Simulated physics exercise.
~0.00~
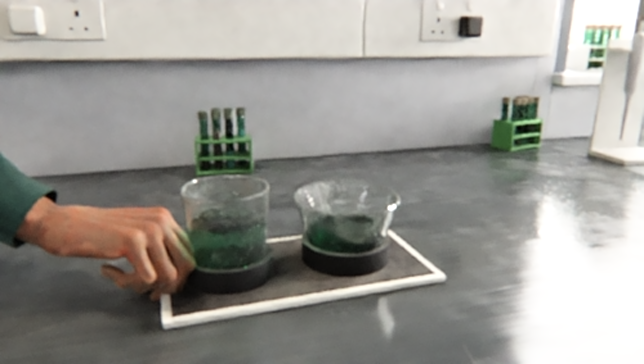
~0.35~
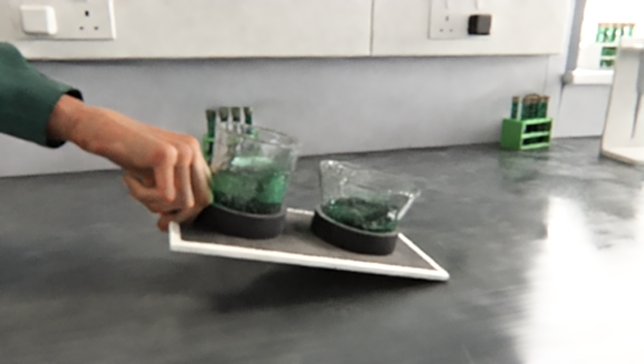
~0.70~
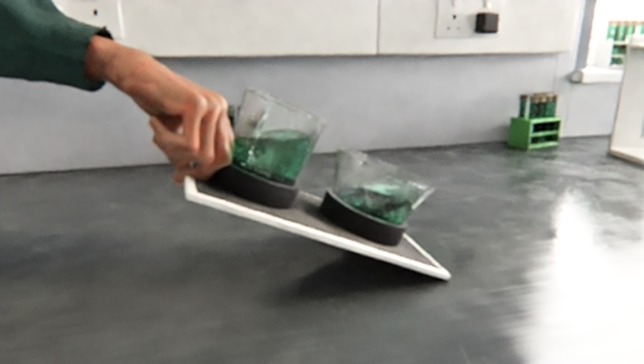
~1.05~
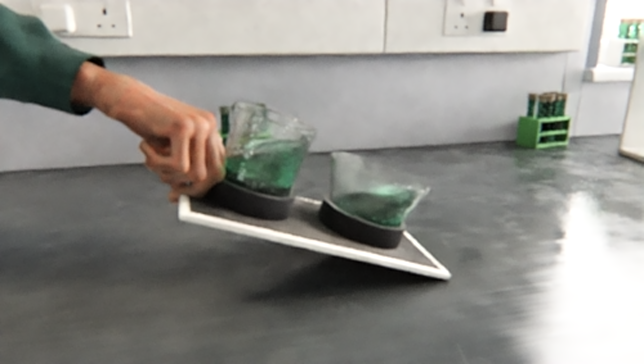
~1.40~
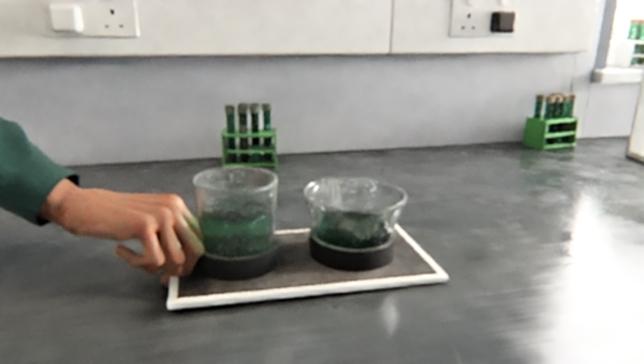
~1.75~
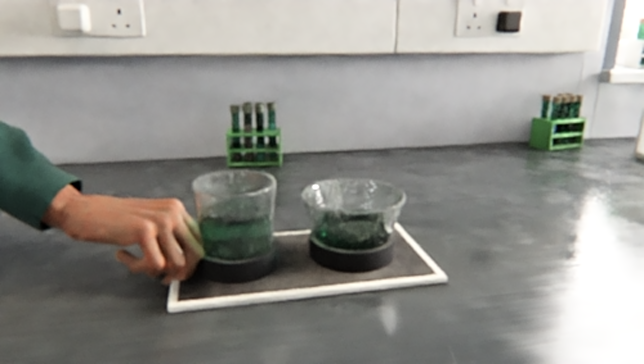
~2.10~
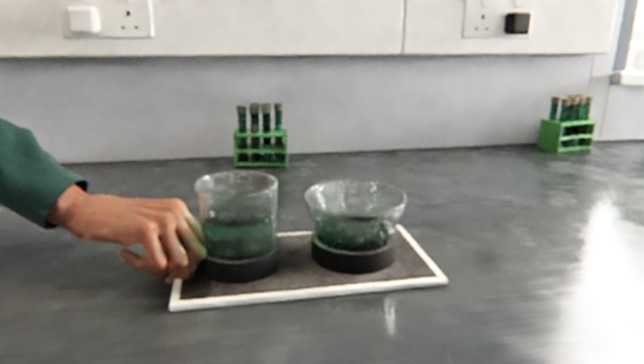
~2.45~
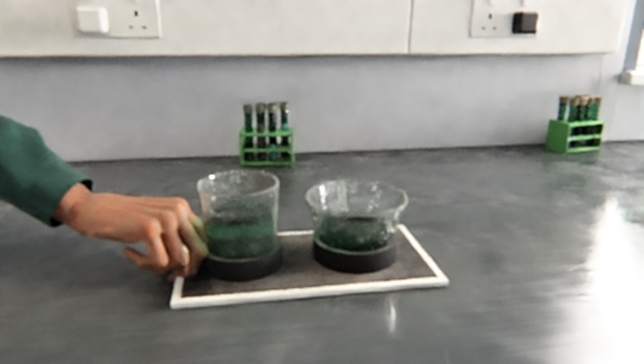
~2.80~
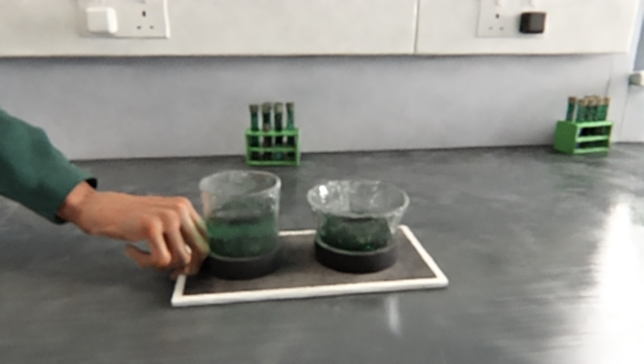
The video shows a hand tilting up the left edge of a white-rimmed tray holding a glass tumbler and a wide glass cup of green-looking liquid, which slants inside them, then lowering it flat, where both vessels stand upright, still holding liquid.
